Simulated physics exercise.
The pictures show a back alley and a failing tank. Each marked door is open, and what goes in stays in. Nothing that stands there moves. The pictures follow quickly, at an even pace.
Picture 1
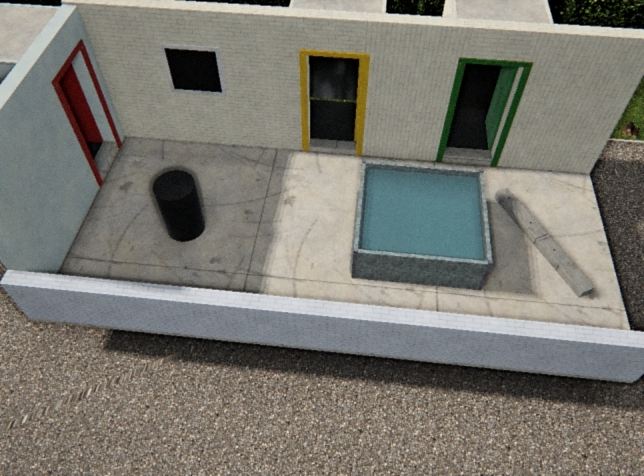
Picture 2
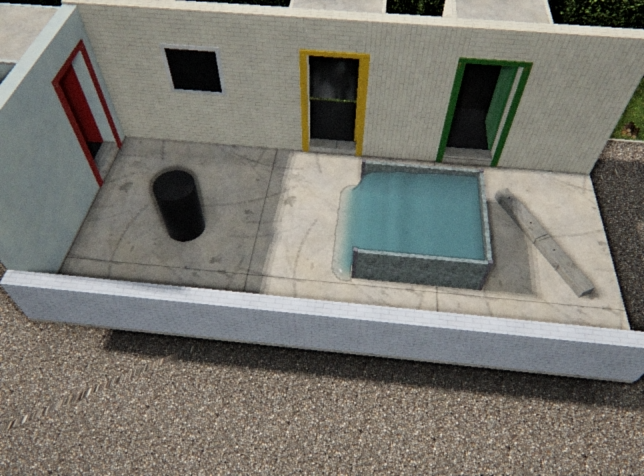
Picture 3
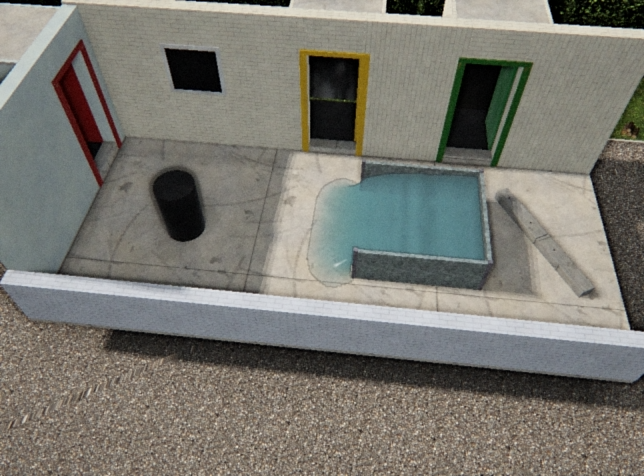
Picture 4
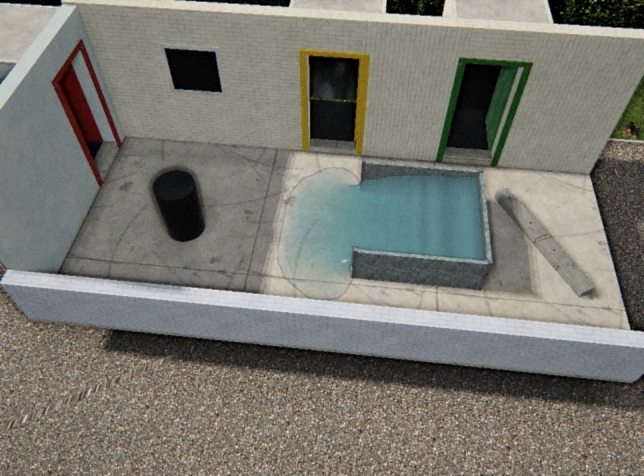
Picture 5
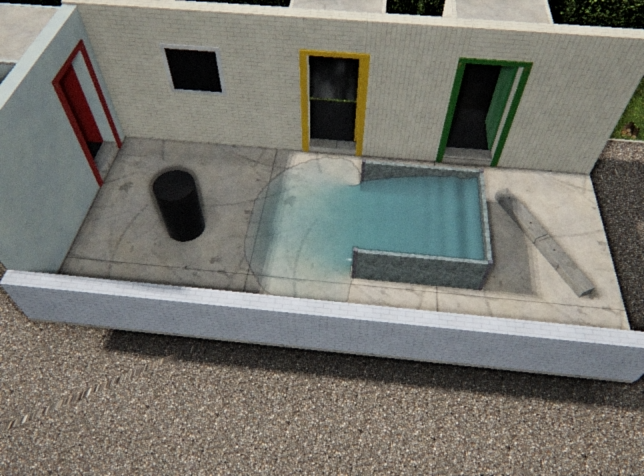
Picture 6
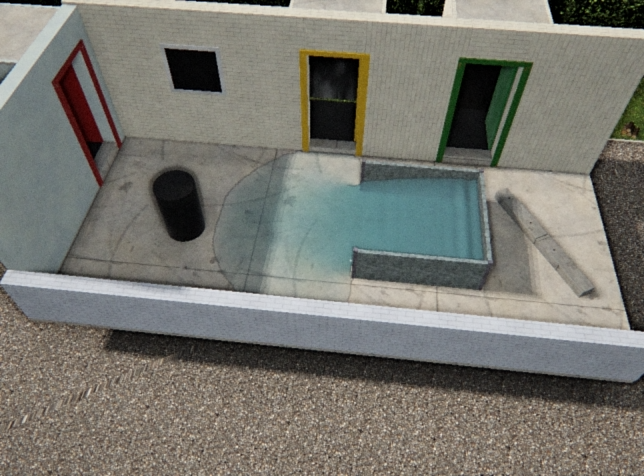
To begin with, a square tank full of blue-green water sits still in a walled yard, between a black cylinder and a slanted plank. Its left side opens and water pours out onto the pale floor. The sheet spreads leftward in a widening curve, thinning as it nears the black cylinder.
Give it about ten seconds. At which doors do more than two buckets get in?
The yellow door stays under that; the red door takes more than that; the green door stays under that.
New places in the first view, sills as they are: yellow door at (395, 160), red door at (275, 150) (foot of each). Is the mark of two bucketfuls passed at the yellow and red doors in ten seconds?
Yellow door stays under; red door is under.
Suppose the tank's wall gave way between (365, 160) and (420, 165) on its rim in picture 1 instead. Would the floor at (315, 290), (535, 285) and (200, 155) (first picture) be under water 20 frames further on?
In that order: Clear, flooded, covered.
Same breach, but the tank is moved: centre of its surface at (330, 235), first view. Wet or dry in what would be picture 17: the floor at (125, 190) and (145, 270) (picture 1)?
As listed: Awash, wet.
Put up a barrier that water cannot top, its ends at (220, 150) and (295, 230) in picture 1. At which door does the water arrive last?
I say the green door.
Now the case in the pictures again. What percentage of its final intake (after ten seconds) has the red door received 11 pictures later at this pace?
Some 5 per cent.
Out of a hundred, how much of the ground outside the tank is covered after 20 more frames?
Some 55 per cent.
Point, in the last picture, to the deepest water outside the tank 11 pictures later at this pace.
Near (123, 141).
A moment on, water covers 45 % of the floor; the yellow door wet at the sill, nothing in, the red door not reached, the green door not reached.
Next, water covers 55 % of the floor; the yellow door wet at the sill, nothing in, the red door under two buckets in, the green door not reached.
Then, water covers 55 % of the floor; the yellow door wet at the sill, nothing in, the red door over two buckets in, the green door not reached.
Later, water covers 60 % of the floor; the yellow door wet at the sill, nothing in, the red door far over two buckets in, the green door not reached.
In the end, water covers 90 % of the floor; the yellow door wet at the sill, nothing in, the red door far over two buckets in, the green door wet at the sill, nothing in.
